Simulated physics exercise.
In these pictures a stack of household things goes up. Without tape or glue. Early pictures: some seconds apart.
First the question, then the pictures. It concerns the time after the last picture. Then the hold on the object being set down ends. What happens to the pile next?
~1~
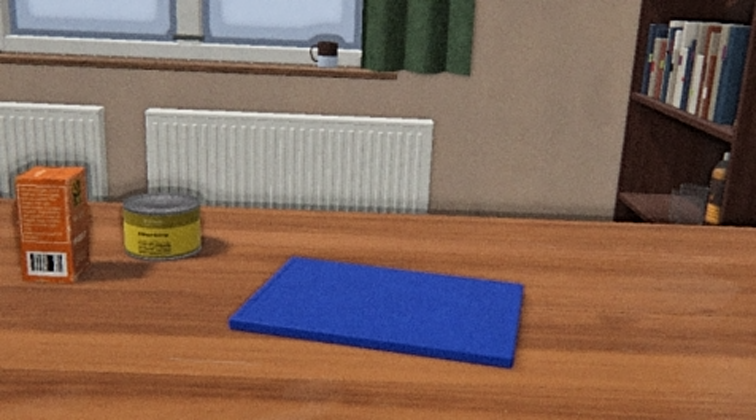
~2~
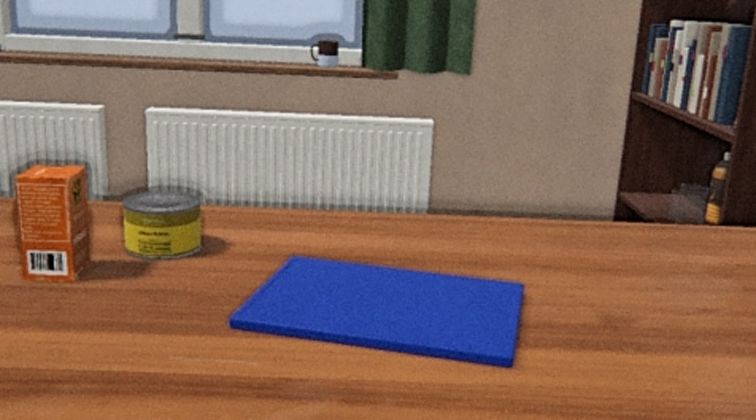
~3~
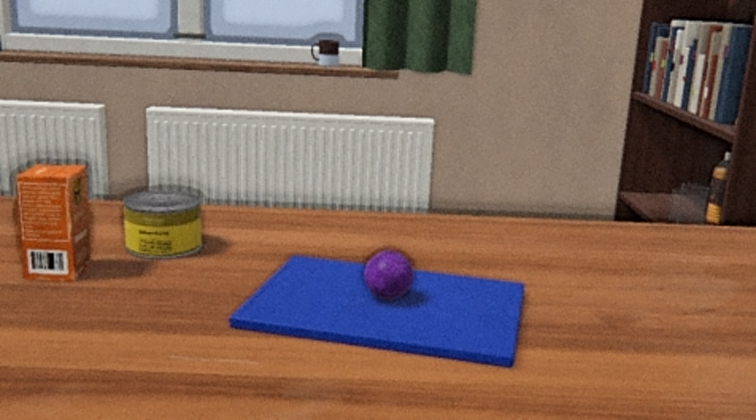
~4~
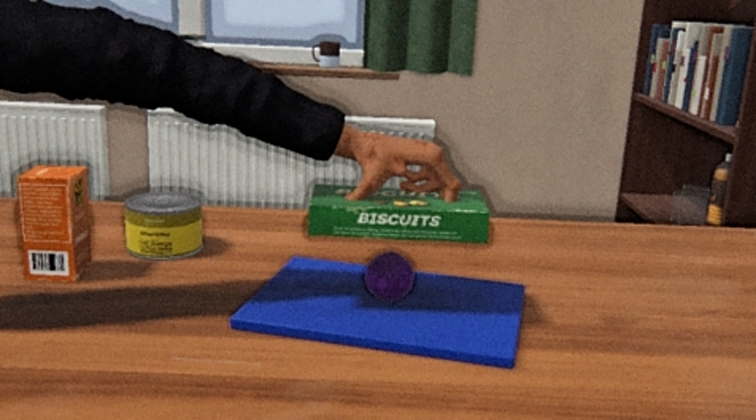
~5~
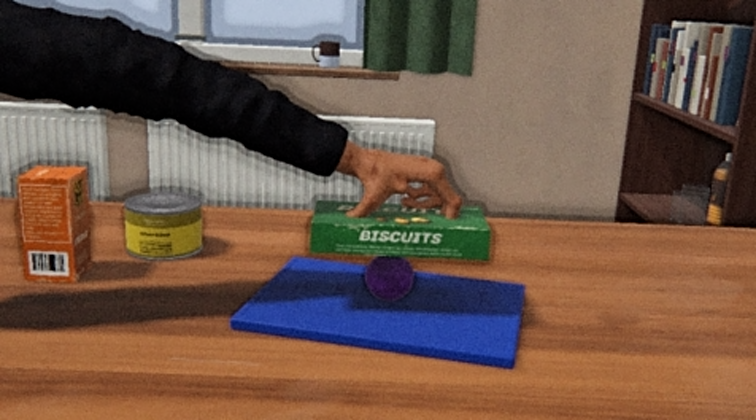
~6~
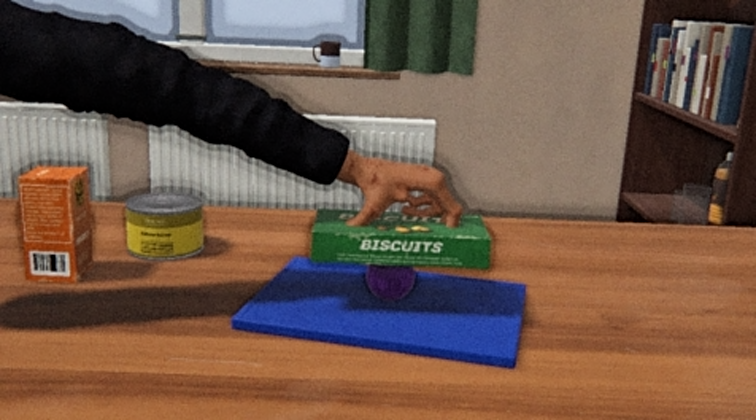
I predict a tumble.
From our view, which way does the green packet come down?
Well, it travels over to the right.
Then, 0.50 s past the last view, green packet rocked 26° from its first pose near (433, 252).
Then, 0.70 s past the last view, green packet now fallen.
Then, 0.90 s past the last view, purple onion displaced a little.
Then, 1.80 s past the last view, green packet resting near (522, 292).
Finally, fallen, green packet; the other 4 still in place. Final places as the last picture's camera would see them, green packet near (522, 292). The pile comes apart.
